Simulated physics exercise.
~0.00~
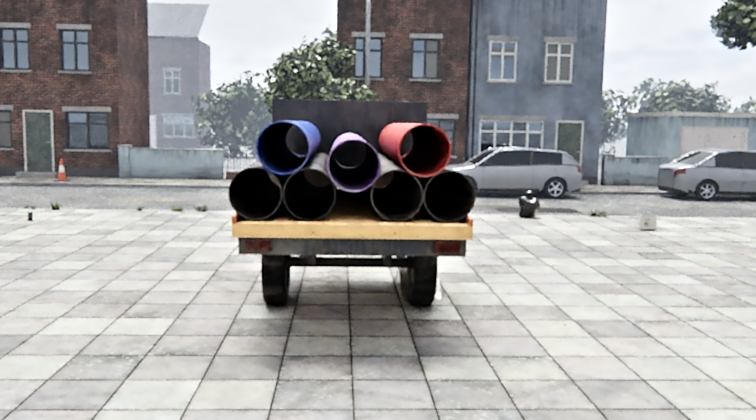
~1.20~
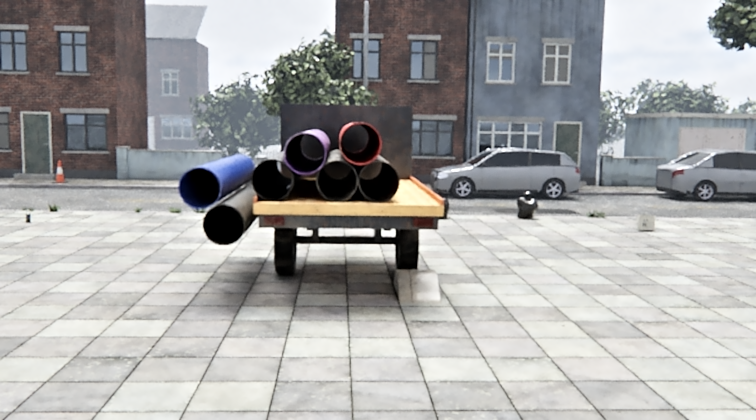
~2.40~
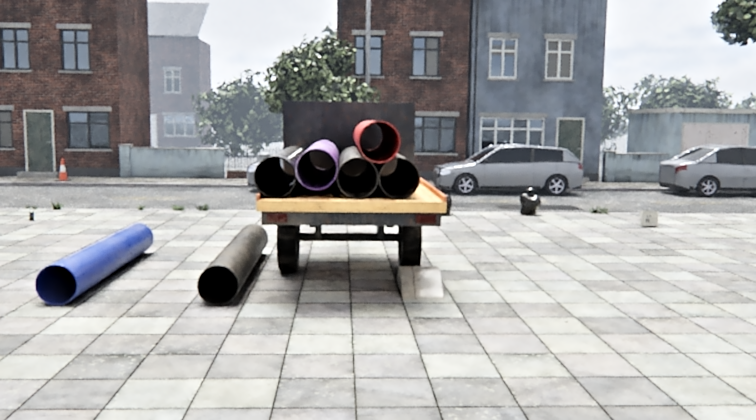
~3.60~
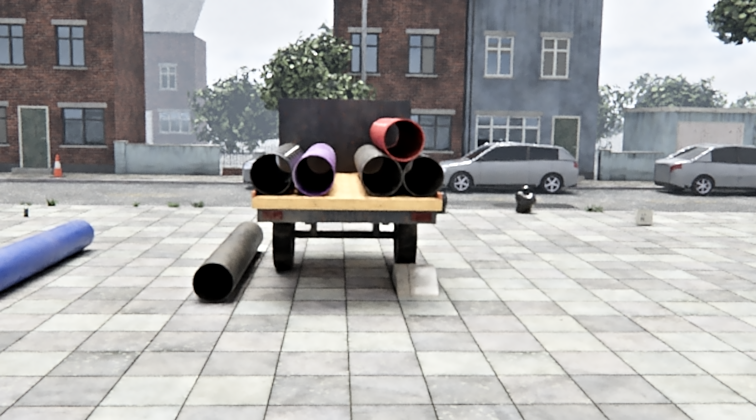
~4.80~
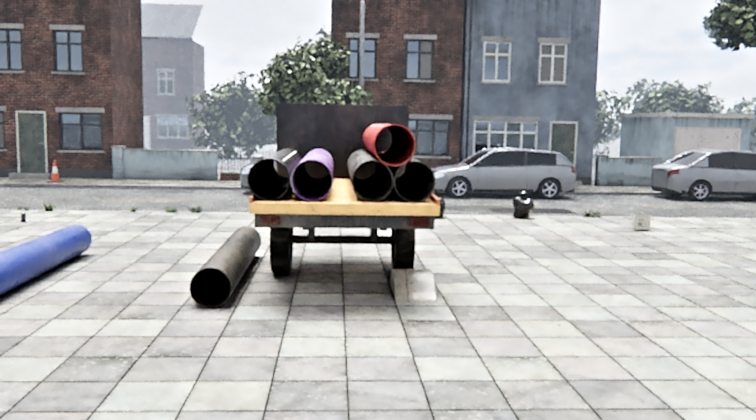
Loose pipes rolling on a flat trailer as it tilts, blue and black ones dropping off left, red and purple staying aboard.
